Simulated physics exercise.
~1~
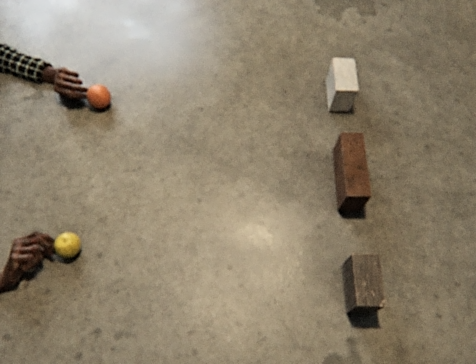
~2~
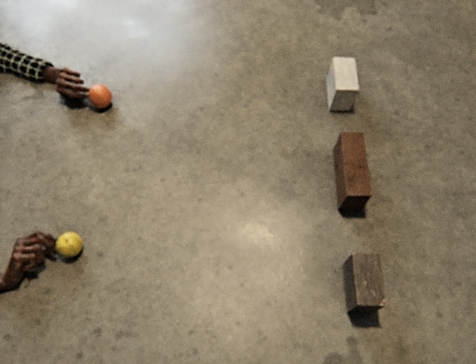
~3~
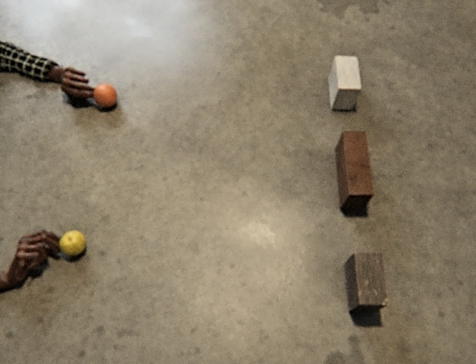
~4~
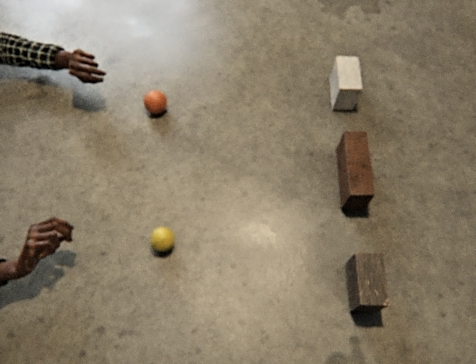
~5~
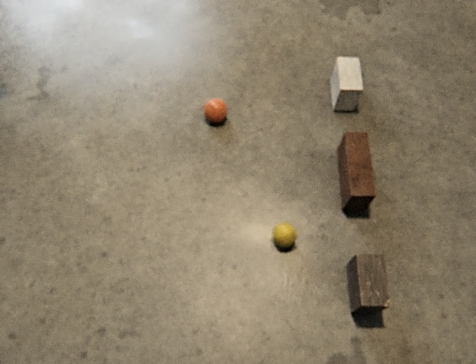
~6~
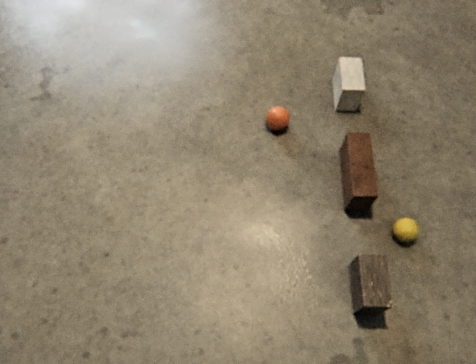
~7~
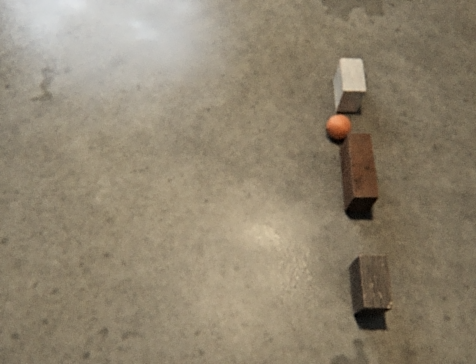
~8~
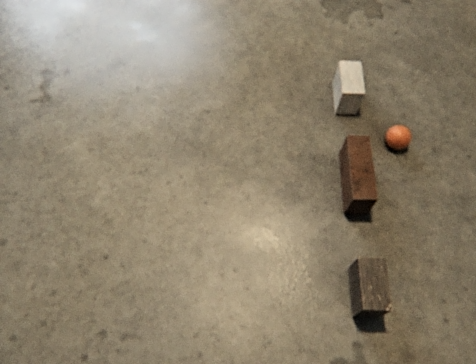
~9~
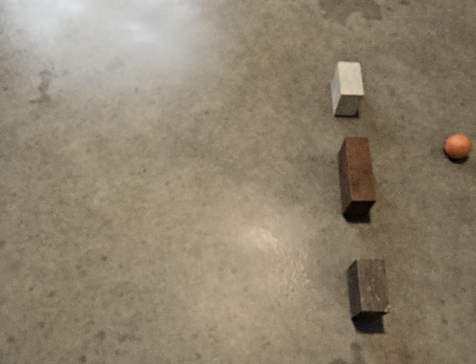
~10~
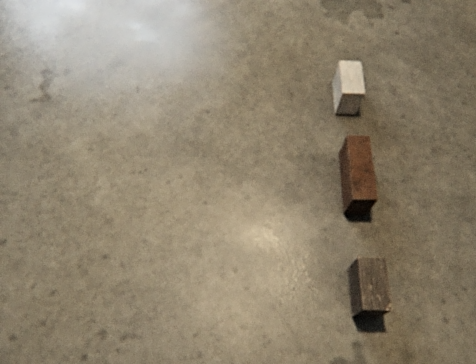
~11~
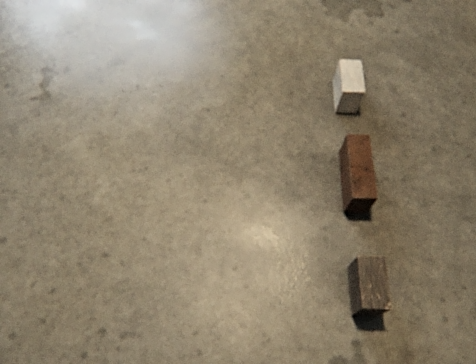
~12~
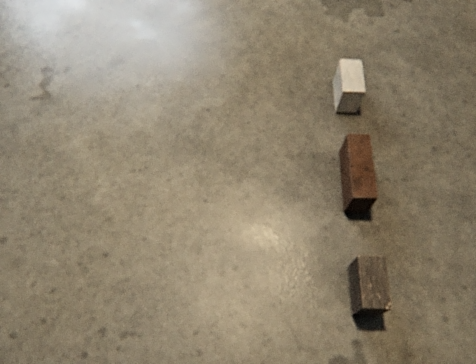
An orange and a yellow apple sit at the left of a grey concrete floor, each held by a hand, seen from above by a slightly swaying camera. Three upright blocks stand in a column at the right, white at the top, brown in the middle and black at the bottom. The hands release both and draw back. The apple rolls faster, passes between the brown and black blocks and leaves at the right. The orange follows through the upper gap, between white and brown, and rolls out of view, leaving the blocks standing.
